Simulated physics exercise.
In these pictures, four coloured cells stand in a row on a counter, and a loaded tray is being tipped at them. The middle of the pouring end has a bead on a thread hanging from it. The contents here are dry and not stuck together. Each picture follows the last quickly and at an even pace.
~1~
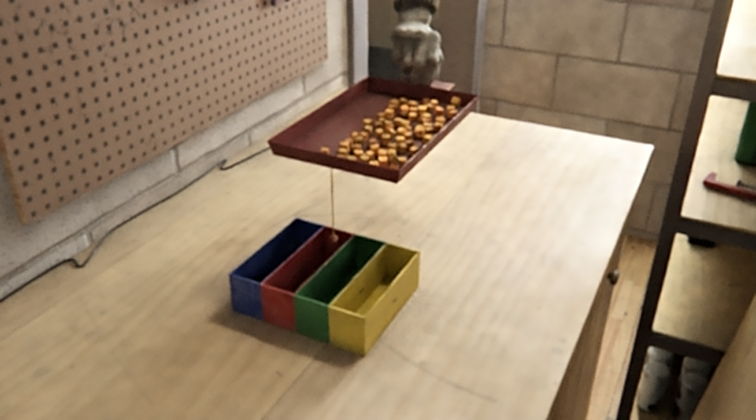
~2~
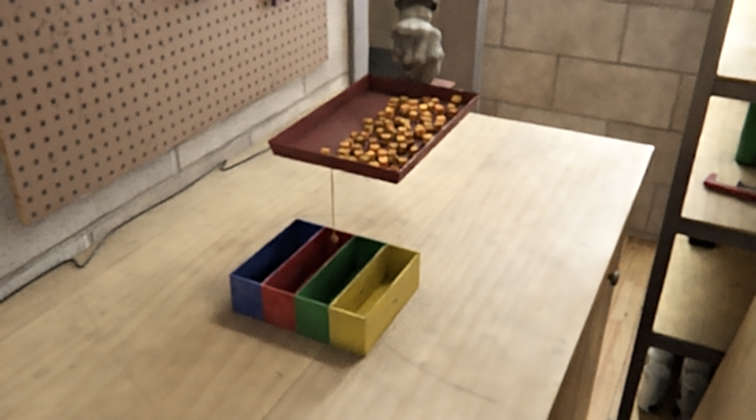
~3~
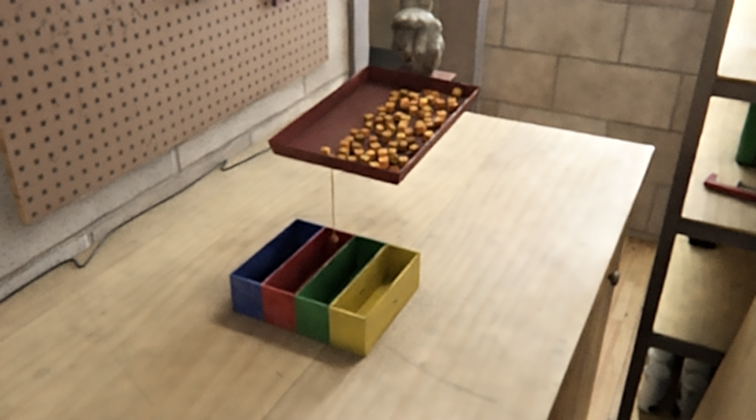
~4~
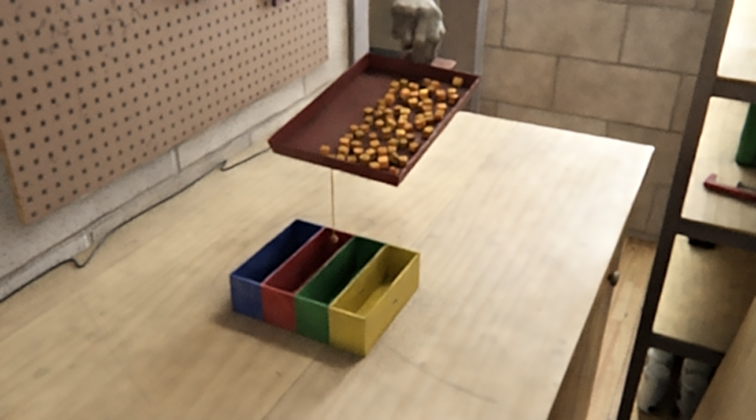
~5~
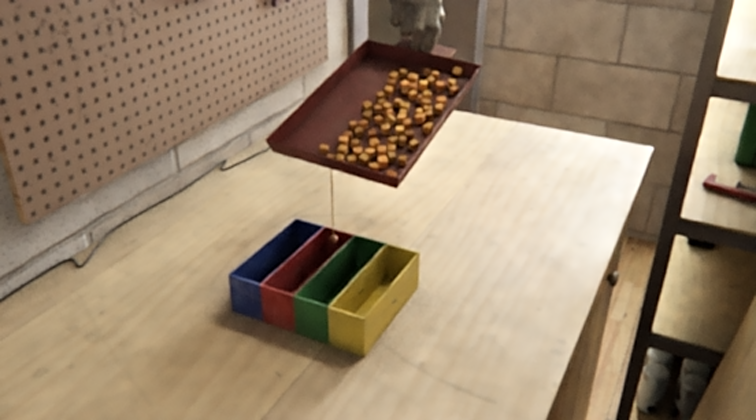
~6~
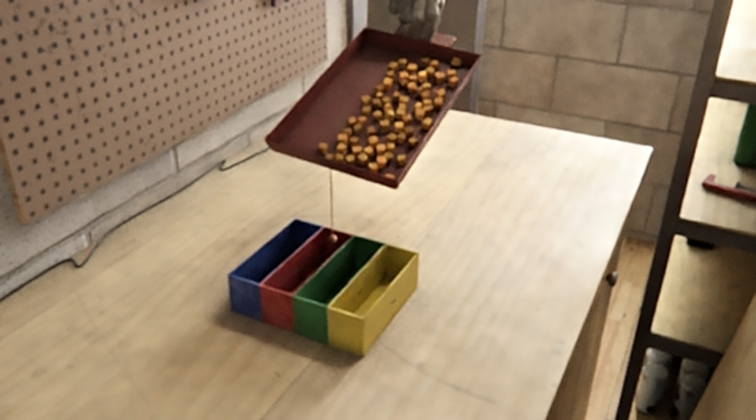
A dark red tray loaded with croutons tilted steadily more steeply as its far side rose, its near edge dipping slightly toward the right, above blue, red, green and yellow compartments that stayed still.
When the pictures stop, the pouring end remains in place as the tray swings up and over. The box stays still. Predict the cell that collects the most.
I would say the yellow cell.
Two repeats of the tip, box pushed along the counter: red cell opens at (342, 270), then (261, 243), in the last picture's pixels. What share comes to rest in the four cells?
Roughly 100 per cent, then roughly 10 per cent.
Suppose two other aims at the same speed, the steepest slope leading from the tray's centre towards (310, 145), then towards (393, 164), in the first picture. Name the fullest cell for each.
Case 1 - the cell in blue. Case 2 - the yellow one.
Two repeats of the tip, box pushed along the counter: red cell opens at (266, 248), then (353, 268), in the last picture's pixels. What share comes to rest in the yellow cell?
I'd say about 20 percent, followed by about 10 percent.
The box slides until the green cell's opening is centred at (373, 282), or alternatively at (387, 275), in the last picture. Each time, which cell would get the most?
The first placing favours green, while the second favours the green one.
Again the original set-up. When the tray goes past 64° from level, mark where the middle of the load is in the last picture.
(376, 154).
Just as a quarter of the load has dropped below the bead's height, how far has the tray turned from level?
Close to 110 degrees, I reckon.
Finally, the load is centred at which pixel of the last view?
Centre at rest, last view: Approx. (361, 320).
Just after the last frame, tray tipped steeply; every one on the tray.
A moment on, tray tipped past a quarter turn; the larger part on the tray; about a tenth in the yellow cell; just a few in the green cell; roughly a quarter falling or outside the box.
Further on, tray tipped past a quarter turn; roughly half in the yellow cell; roughly a quarter in the green cell; about a tenth in the red cell; about a tenth falling or outside the box.
When it is over, tray tipped past a quarter turn; roughly half in the yellow cell; roughly a quarter in the green cell; about a tenth in the red cell; not one in the blue cell; about a tenth outside the box.
